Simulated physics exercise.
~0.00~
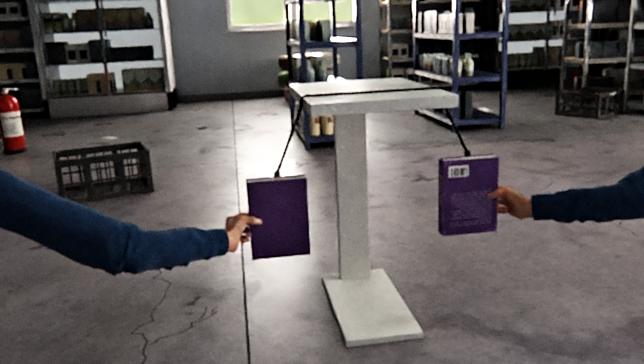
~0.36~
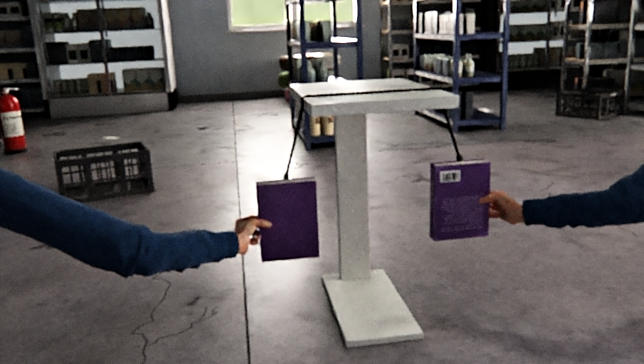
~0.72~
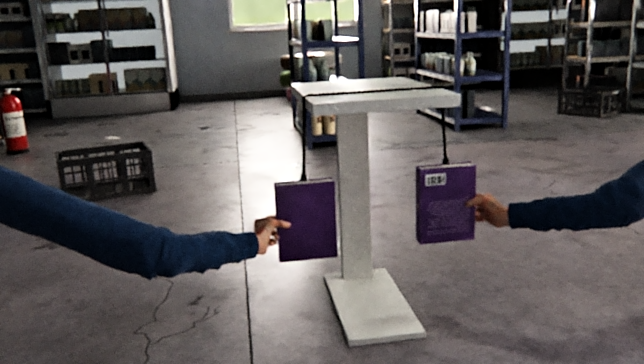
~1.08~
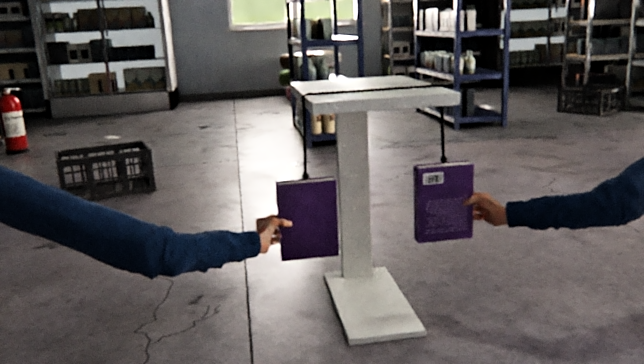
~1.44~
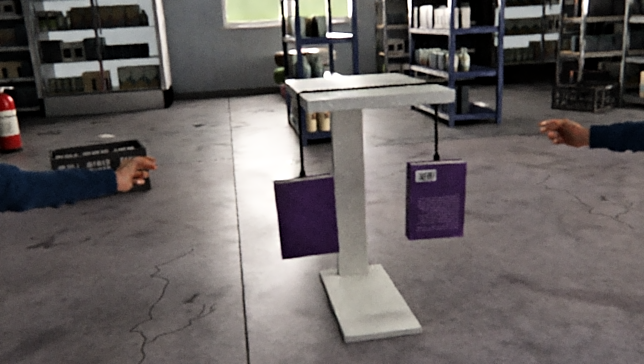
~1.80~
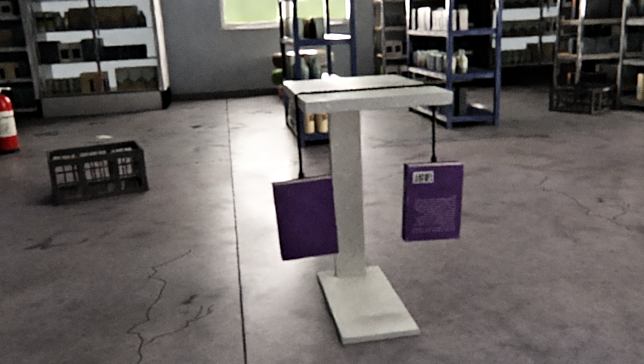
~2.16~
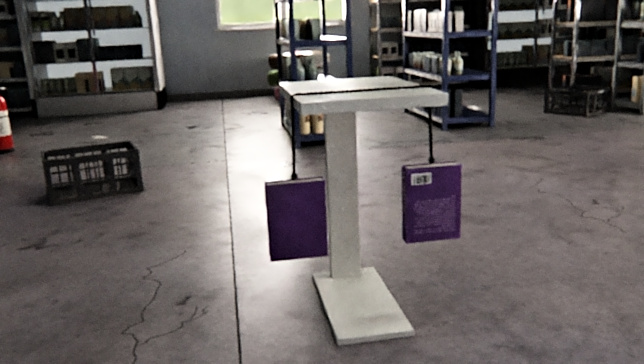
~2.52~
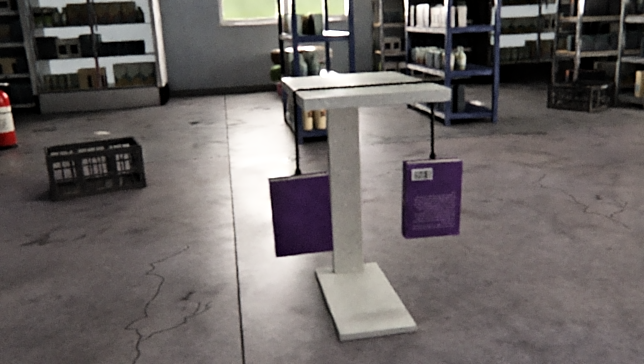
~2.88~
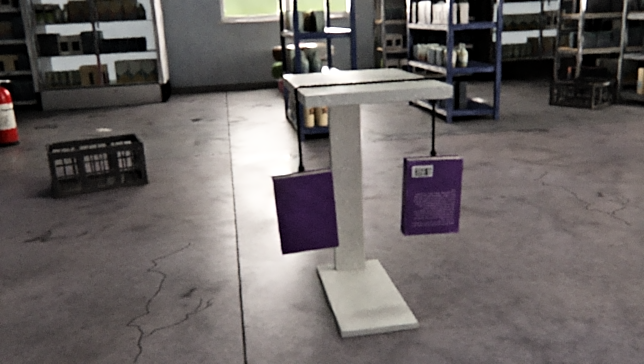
Two purple books hung from a cord draped over a small white table while a hand on each side moved them inward and steadied them, then both hands let go and withdrew, leaving the books hanging at about the same heights, swaying only slightly.
